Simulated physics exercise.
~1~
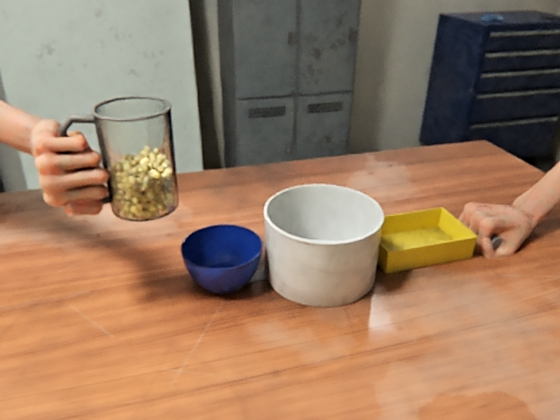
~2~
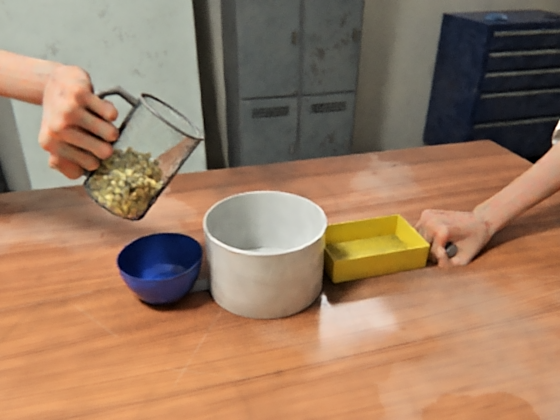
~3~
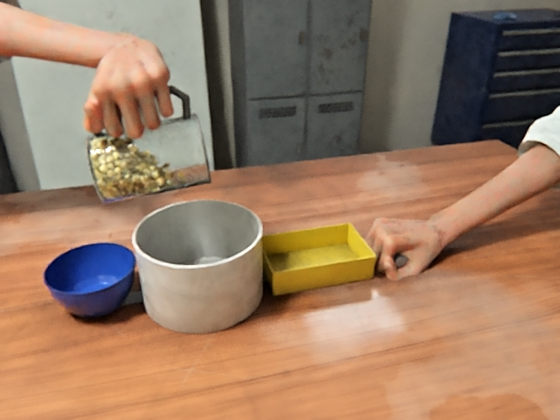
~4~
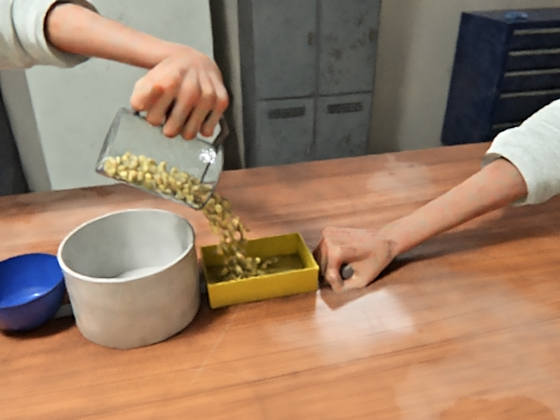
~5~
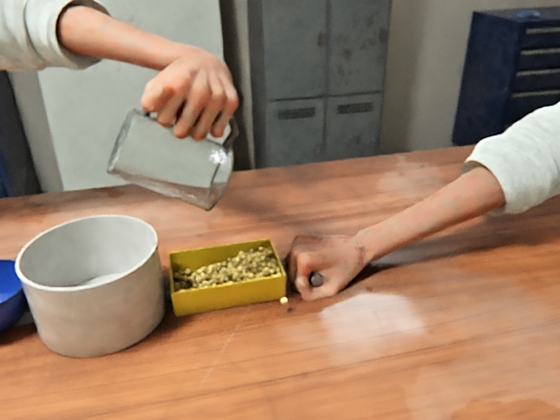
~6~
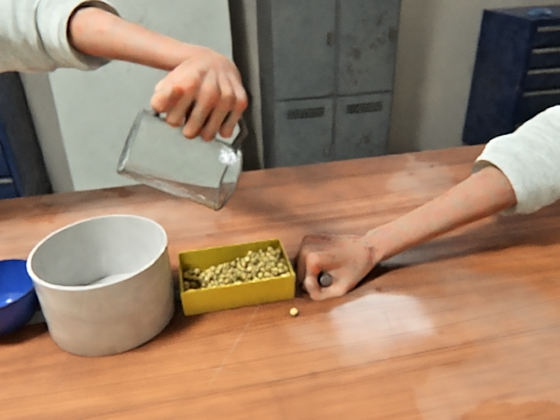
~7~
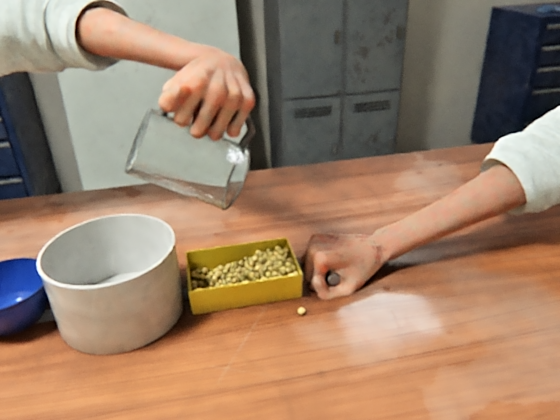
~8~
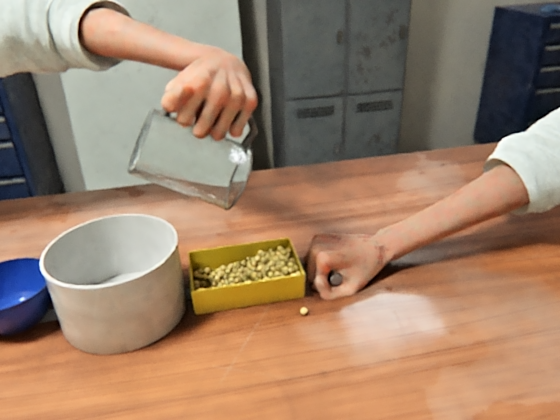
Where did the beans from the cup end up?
Nearly all of them landed in the yellow tin, with just a stray bean on the table beside it. The white pot and the blue bowl did not get any real share.
